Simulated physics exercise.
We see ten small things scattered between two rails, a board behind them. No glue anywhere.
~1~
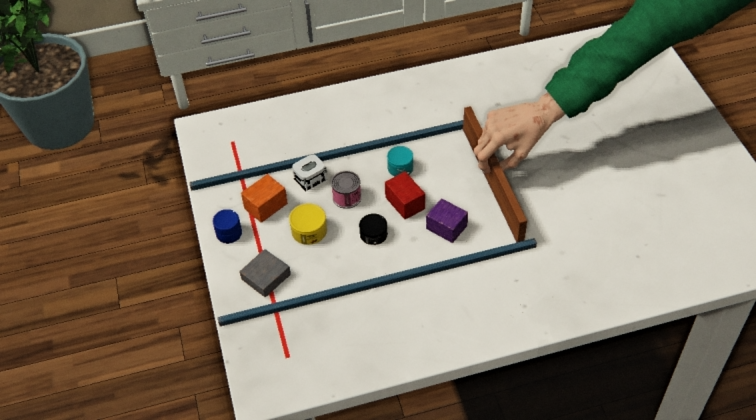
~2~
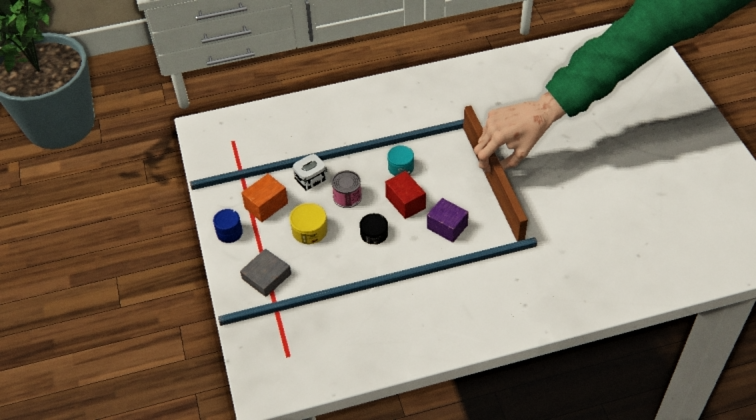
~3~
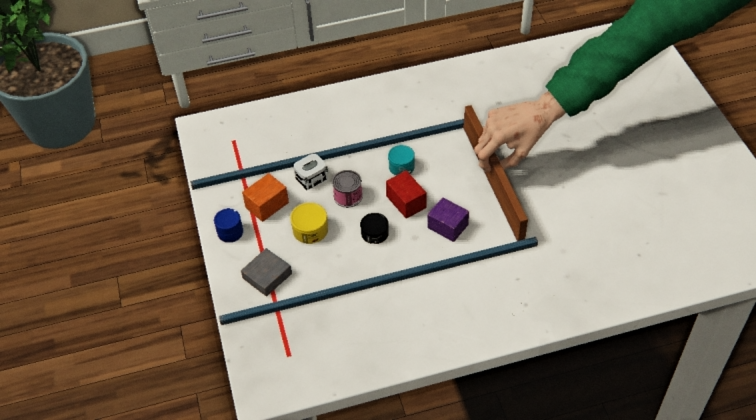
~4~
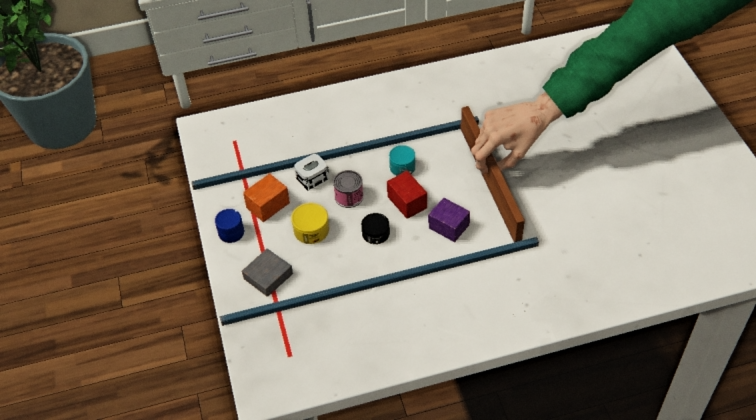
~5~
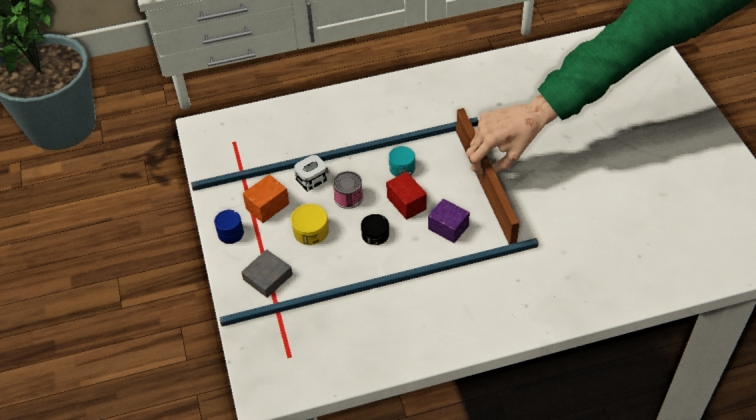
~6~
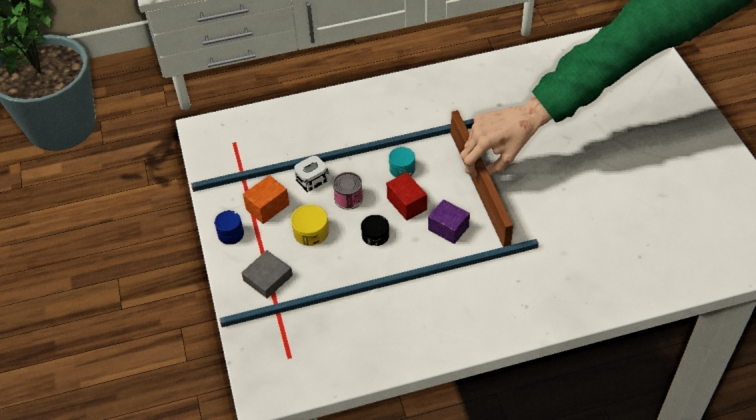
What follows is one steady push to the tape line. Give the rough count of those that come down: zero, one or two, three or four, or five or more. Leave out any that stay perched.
In the end the number that fall off is one or two.
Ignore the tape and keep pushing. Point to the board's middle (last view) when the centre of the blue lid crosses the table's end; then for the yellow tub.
For the blue lid at (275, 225), for the yellow tub at (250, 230).
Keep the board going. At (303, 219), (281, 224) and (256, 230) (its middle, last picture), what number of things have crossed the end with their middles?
Past the end: 0, 0 and 2.
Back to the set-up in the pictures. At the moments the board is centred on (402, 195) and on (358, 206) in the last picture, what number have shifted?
By then 4, and 7.
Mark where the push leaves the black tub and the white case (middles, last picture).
About (224, 272), and the other about (214, 189).
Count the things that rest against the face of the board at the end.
That makes 3.
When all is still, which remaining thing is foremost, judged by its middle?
It is the grey block.
A little later, none off yet; blue lid at rest near (229, 228); grey block at rest near (267, 274); orange block at rest near (266, 199).
Next, none off yet; blue lid at rest near (229, 228); grey block at rest near (267, 274); orange block shifted a little near (248, 202).
When it is over, the number that fall off is one or two; down, orange block and blue lid.
